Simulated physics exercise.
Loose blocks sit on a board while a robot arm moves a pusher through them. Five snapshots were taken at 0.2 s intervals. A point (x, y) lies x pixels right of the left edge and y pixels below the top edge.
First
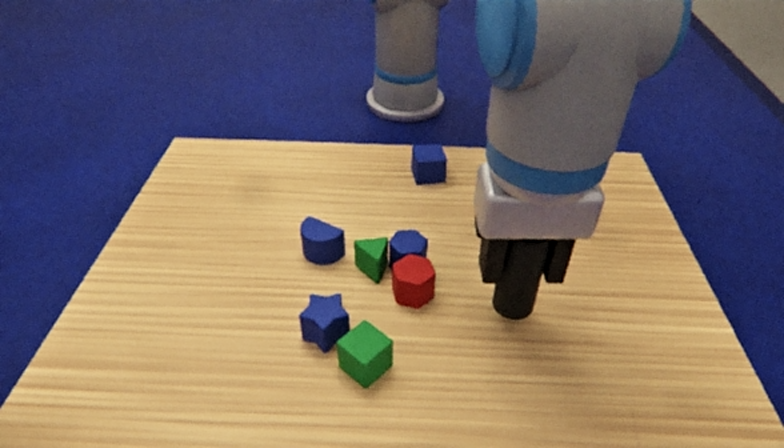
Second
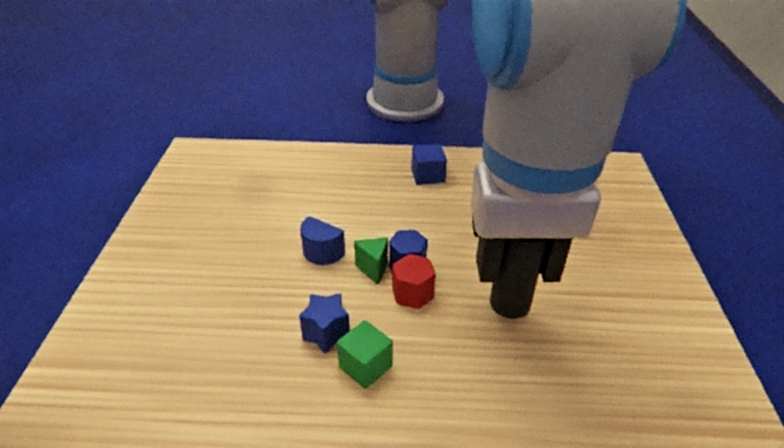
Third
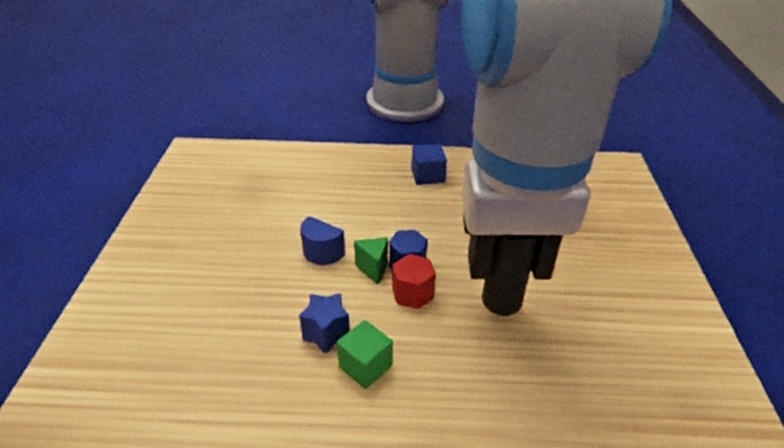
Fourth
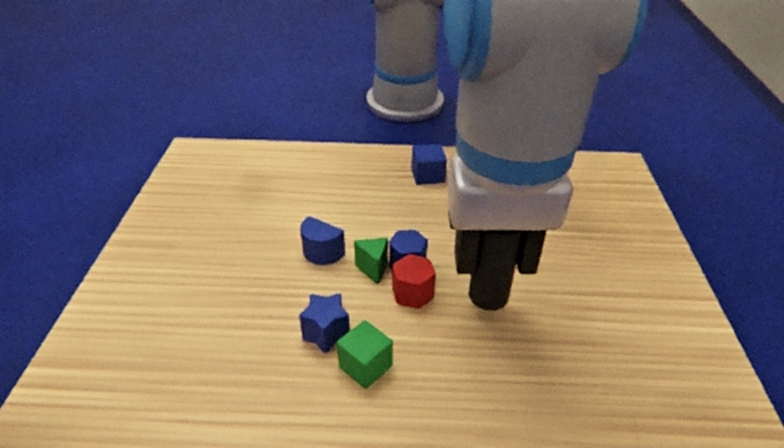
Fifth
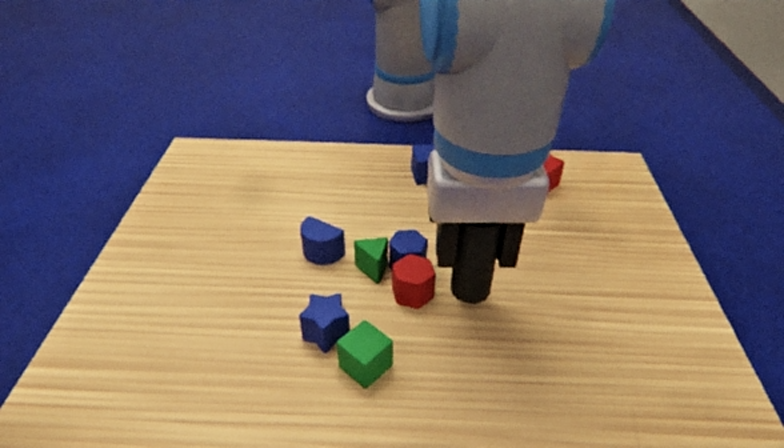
In this clip, a robot arm holding a dark pusher over a wooden board of blue, green and red blocks slides slowly left toward a red hexagonal block, uncovering another red block behind it, while the blocks stay still.
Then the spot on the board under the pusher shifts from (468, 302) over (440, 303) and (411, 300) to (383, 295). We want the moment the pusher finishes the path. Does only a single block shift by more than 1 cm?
No - that is not the case.
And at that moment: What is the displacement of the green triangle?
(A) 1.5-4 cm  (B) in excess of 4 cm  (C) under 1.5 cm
A (1.5-4 cm)
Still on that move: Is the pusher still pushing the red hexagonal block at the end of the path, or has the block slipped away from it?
It stays ahead.
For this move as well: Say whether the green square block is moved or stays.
My prediction: It remains in place.
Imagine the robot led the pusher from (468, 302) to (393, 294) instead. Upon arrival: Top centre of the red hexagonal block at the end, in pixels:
Pixel (354, 264).
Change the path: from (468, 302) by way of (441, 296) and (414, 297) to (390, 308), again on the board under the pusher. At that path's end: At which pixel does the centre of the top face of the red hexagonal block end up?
Located at (354, 269).
What follows on the original path. Halfway along, pusher (425, 290); green triangle (369, 243), turned 20° clockwise; red hexagonal block (386, 266).
At the end, pusher (383, 282); green square block still; green triangle (355, 236), turned 80° clockwise; blue hexagonal block still; red hexagonal block (347, 258), turned 25° clockwise.
